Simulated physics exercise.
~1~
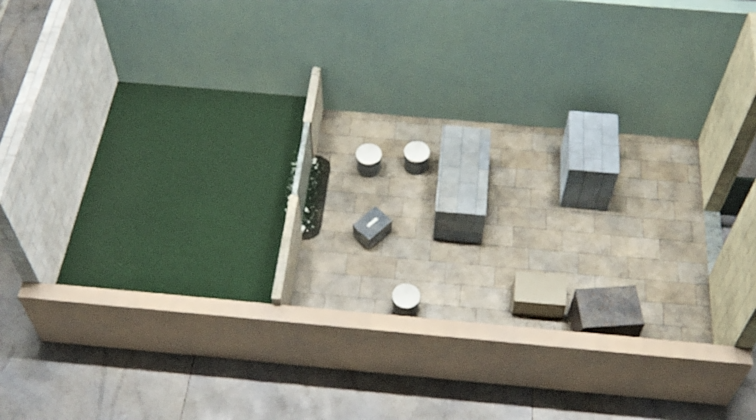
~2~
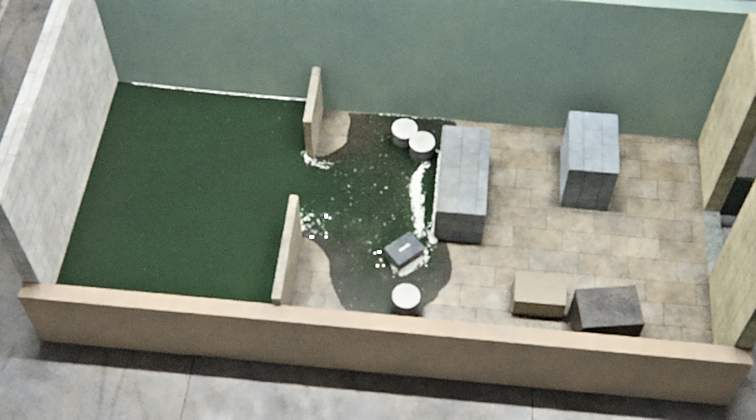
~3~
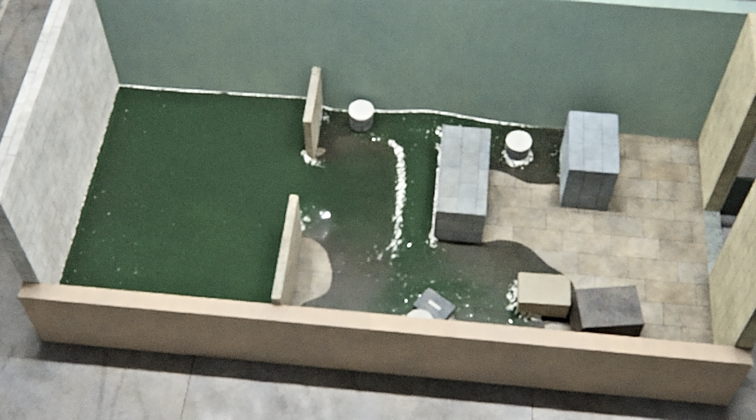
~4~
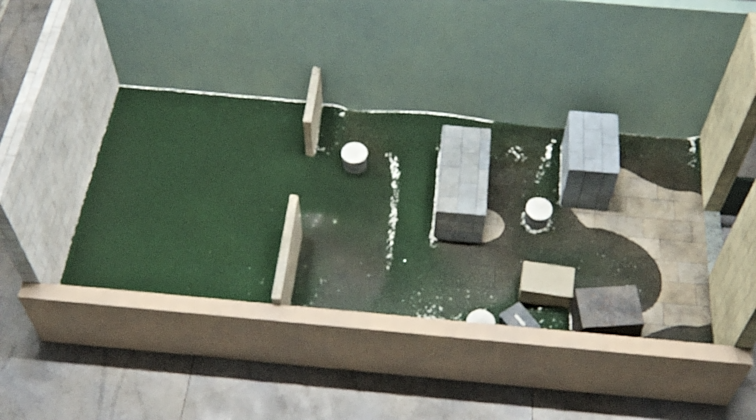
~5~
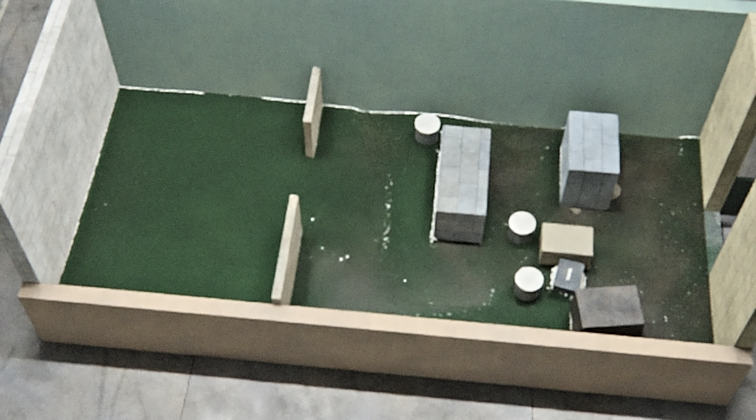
Dark green water, held behind a partition on the left, bursts through its middle and spreads over the tiled floor. It pushes two white drums together near the long grey block and carries a small grey box toward the front wall. One drum then drifts back left along the rear wall while another passes to the block's right, and the grey box and third drum slide right along the front. The tan box shifts last. Finally water covers nearly the whole floor, with one drum behind the long block and the other loose pieces gathered around the tan box, all upright.
